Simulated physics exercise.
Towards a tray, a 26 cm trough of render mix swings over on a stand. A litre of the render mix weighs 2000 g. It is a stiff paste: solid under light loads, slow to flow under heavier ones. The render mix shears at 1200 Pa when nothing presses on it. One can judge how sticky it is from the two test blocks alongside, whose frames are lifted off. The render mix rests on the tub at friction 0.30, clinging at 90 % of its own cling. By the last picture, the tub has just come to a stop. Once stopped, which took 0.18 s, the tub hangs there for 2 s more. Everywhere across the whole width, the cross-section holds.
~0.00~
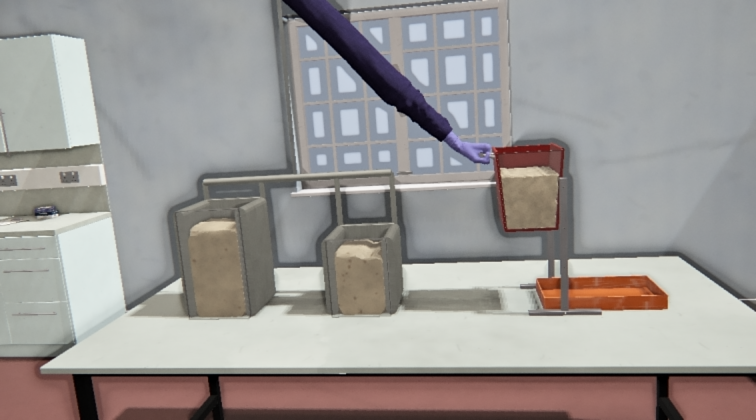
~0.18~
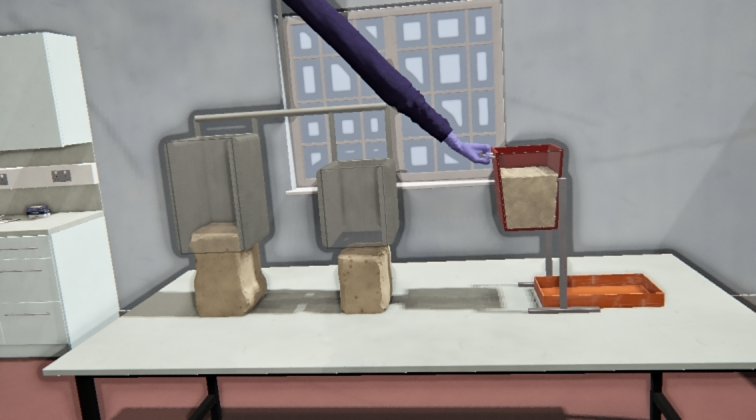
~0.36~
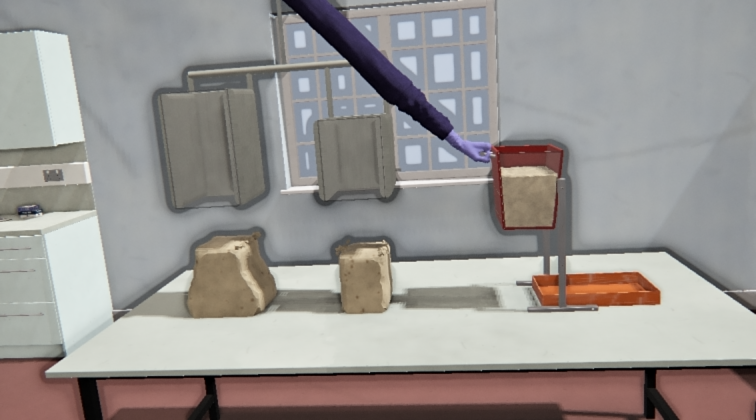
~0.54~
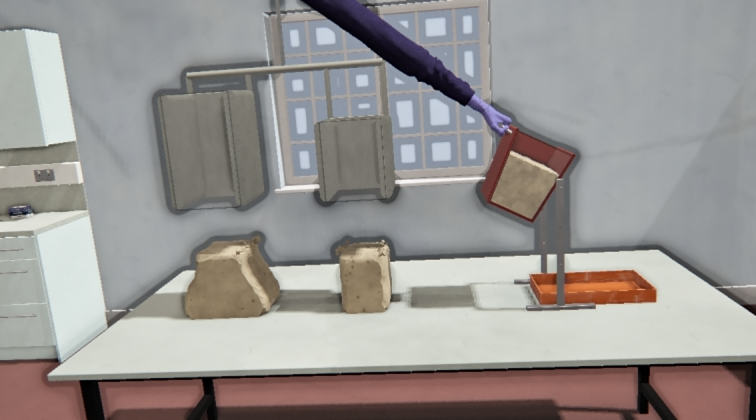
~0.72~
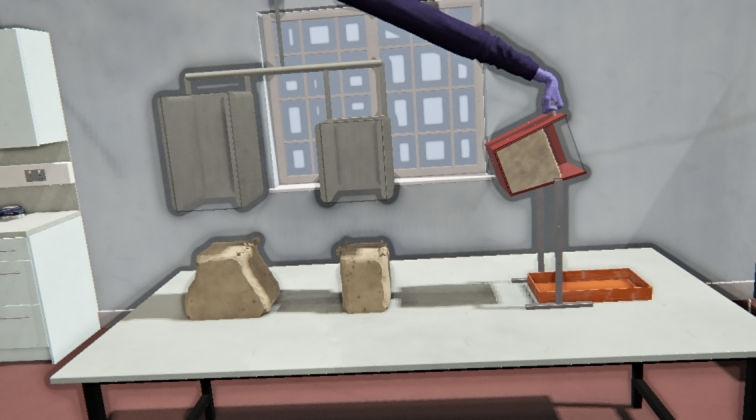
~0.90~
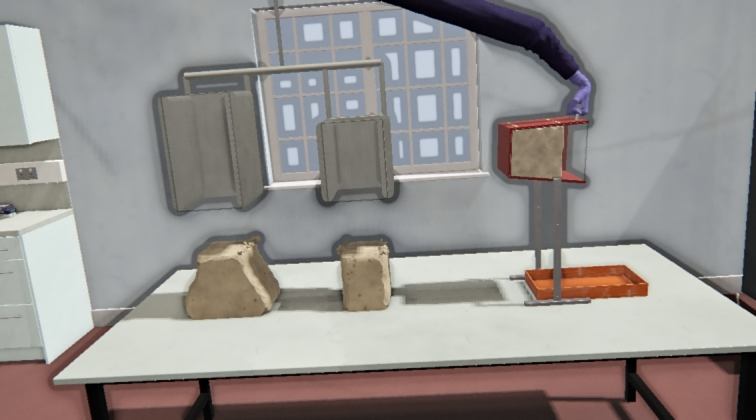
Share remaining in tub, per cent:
Near 100 percent.
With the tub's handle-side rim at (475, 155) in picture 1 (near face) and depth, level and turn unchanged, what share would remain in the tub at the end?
Some 100 per cent, I reckon.
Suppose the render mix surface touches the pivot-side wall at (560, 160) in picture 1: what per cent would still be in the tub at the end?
Result: Approx. 100 % remaining in tub.
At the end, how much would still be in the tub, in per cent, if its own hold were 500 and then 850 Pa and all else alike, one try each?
The answers, in order, are 70 % and 100 %.
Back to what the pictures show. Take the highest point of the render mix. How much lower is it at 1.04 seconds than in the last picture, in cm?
I reckon it's close to 0 cm.
After 1.04 s, the tub is at 93 degrees and holds 100 %.
After 1.21 s, the tub is at 93 degrees and holds 100 %.
After 1.38 s, the tub is at 93 degrees and holds 100 %.
After 1.55 s, the tub is at 93 degrees and holds 100 %.
After 2.90 s, at the end, the tub is at 93 degrees and holds 100 %.
